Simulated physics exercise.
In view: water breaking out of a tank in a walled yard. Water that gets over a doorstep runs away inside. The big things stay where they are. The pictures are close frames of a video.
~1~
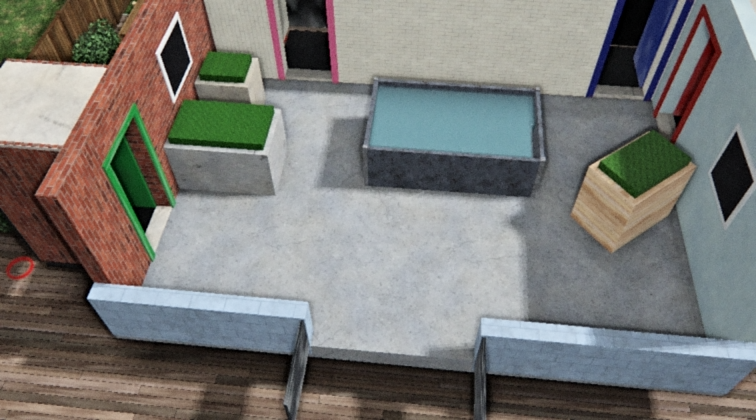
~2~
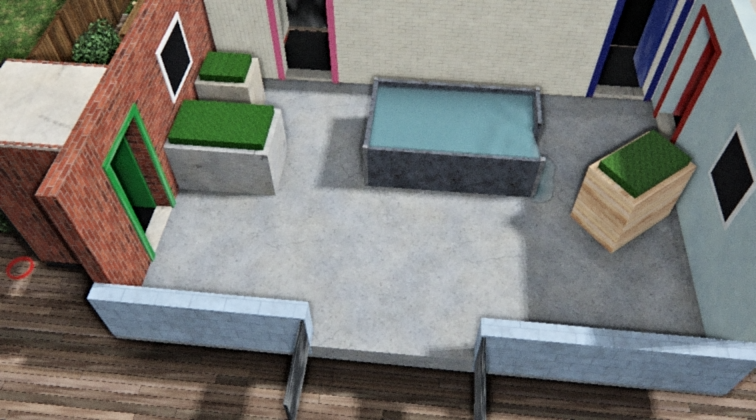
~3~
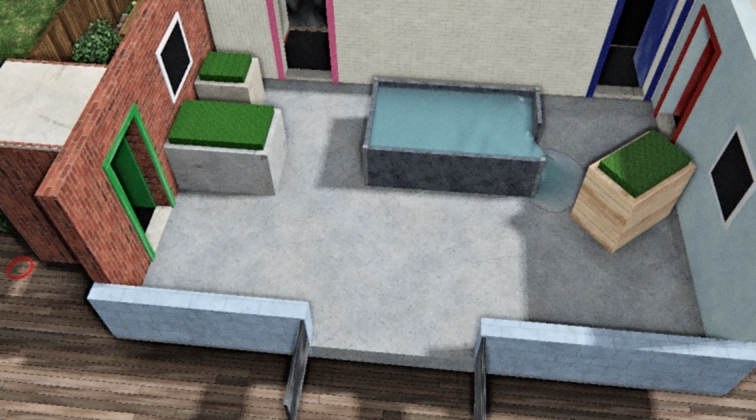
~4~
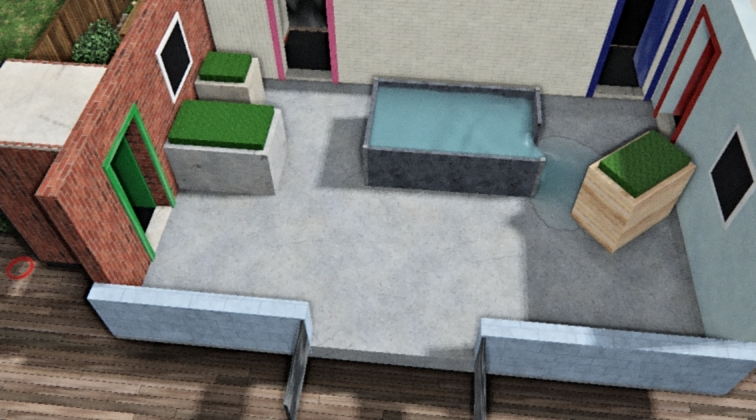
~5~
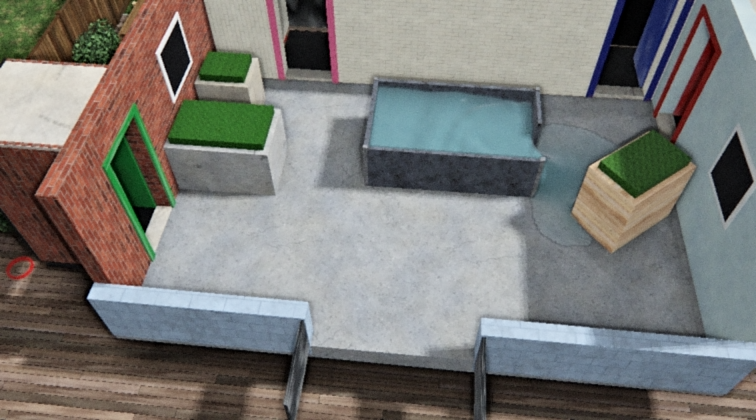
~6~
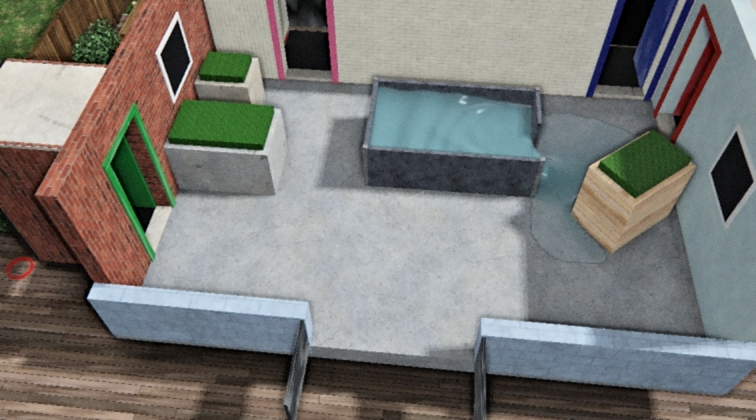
Water in a grey tank in a walled yard pours out through a gap at its right end, spreading in a thin, widening pool across the paving and around the base of a wooden planter topped with green.
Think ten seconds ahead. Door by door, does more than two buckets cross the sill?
The green door holds within the limit; the blue door floods; the pink door holds within the limit; the red door floods.
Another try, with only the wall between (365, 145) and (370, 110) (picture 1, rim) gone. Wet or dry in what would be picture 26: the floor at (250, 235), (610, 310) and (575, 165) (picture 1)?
One after the other: Flooded, not flooded, not flooded.
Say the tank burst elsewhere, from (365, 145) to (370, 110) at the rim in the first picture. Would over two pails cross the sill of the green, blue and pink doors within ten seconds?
In short: Green door takes more; blue door is under; pink door goes over.
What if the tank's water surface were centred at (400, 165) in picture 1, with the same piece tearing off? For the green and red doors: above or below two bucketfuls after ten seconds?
In short: Green floods; red is under.
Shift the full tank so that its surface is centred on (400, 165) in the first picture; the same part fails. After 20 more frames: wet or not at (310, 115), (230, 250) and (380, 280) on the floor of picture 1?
In turn: Not flooded, free of water, not flooded.
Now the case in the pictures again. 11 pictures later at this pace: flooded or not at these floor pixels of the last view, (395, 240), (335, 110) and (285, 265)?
In that order: Not flooded, not flooded, not flooded.
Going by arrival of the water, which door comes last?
The green door.
A moment on, water covers 20 % of the floor; the green door not reached, the blue door wet at the sill, nothing in, the pink door not reached, the red door under two buckets in.
Next, water covers 30 % of the floor; the green door not reached, the blue door over two buckets in, the pink door not reached, the red door over two buckets in.
Then, water covers 45 % of the floor; the green door not reached, the blue door far over two buckets in, the pink door not reached, the red door far over two buckets in.
Later, water covers 65 % of the floor; the green door not reached, the blue door far over two buckets in, the pink door wet at the sill, nothing in, the red door far over two buckets in.
In the end, water covers 90 % of the floor; the green door wet at the sill, nothing in, the blue door far over two buckets in, the pink door wet at the sill, nothing in, the red door far over two buckets in.
